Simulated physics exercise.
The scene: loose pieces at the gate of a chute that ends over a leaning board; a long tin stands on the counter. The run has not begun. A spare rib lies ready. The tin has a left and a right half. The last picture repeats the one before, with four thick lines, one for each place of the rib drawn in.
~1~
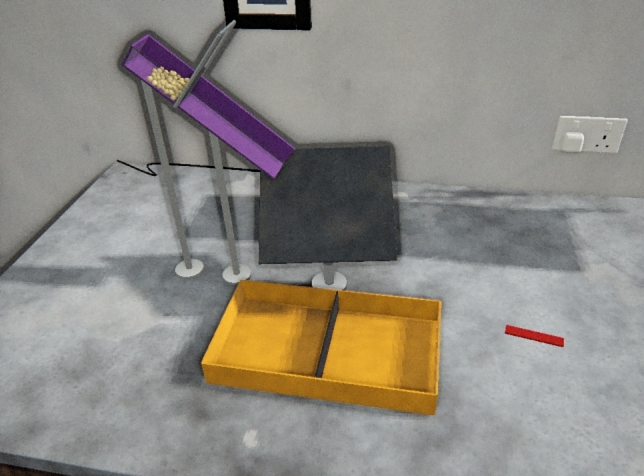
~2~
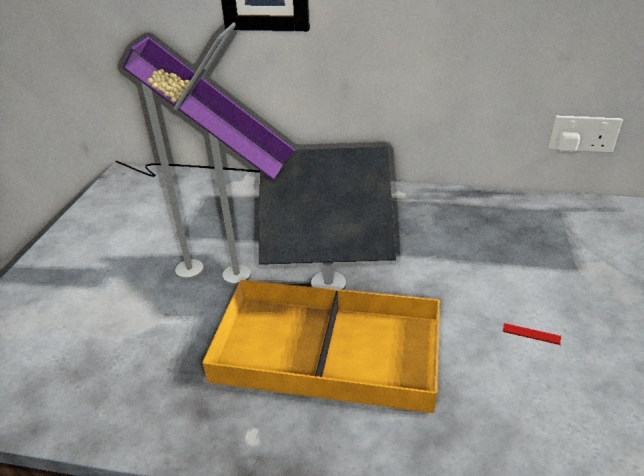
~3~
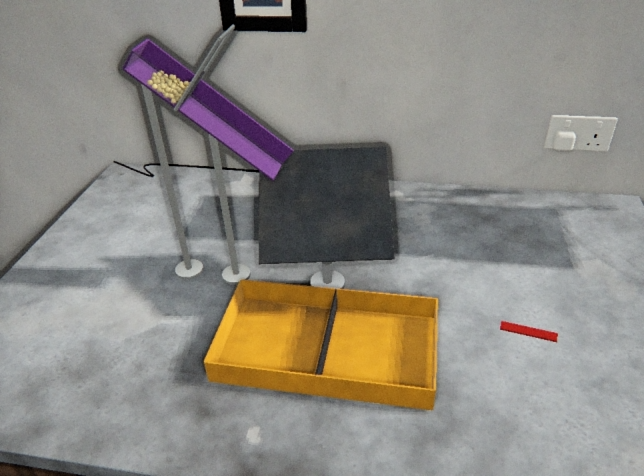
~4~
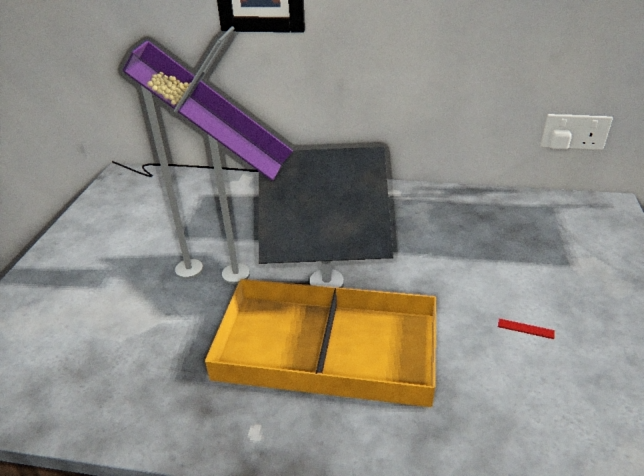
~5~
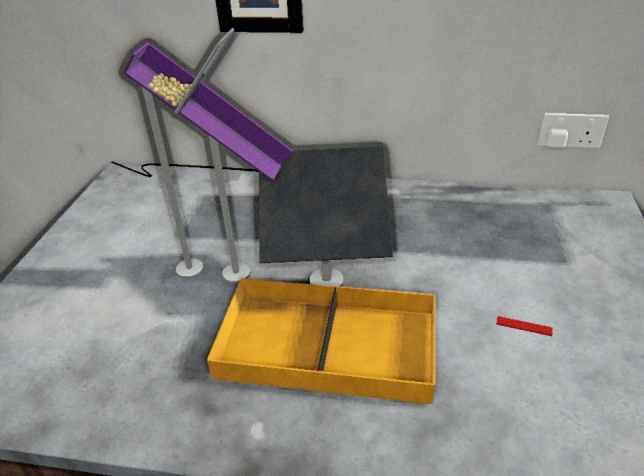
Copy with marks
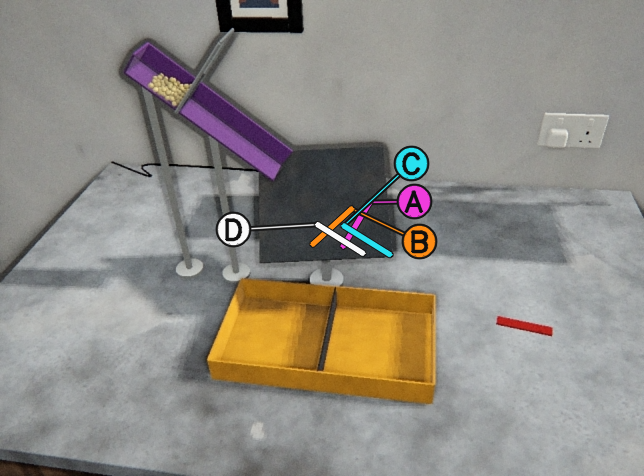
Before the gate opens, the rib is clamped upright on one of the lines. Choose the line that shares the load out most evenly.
A.
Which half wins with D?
Right.
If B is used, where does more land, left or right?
More lands on the left.
On the marked copy, line A from (369, 202) to (343, 246); line B from (351, 208) to (312, 244); line C from (343, 225) to (389, 254); line D from (317, 224) to (362, 253).
With A, of what is caught, about half in the left half, about half in the right.
With B, of what is caught, most in the left half, a small part in the right.
With C, of what is caught, a stray few in the left half, nearly all in the right.
With D, of what is caught, about a quarter in the left half, most in the right.
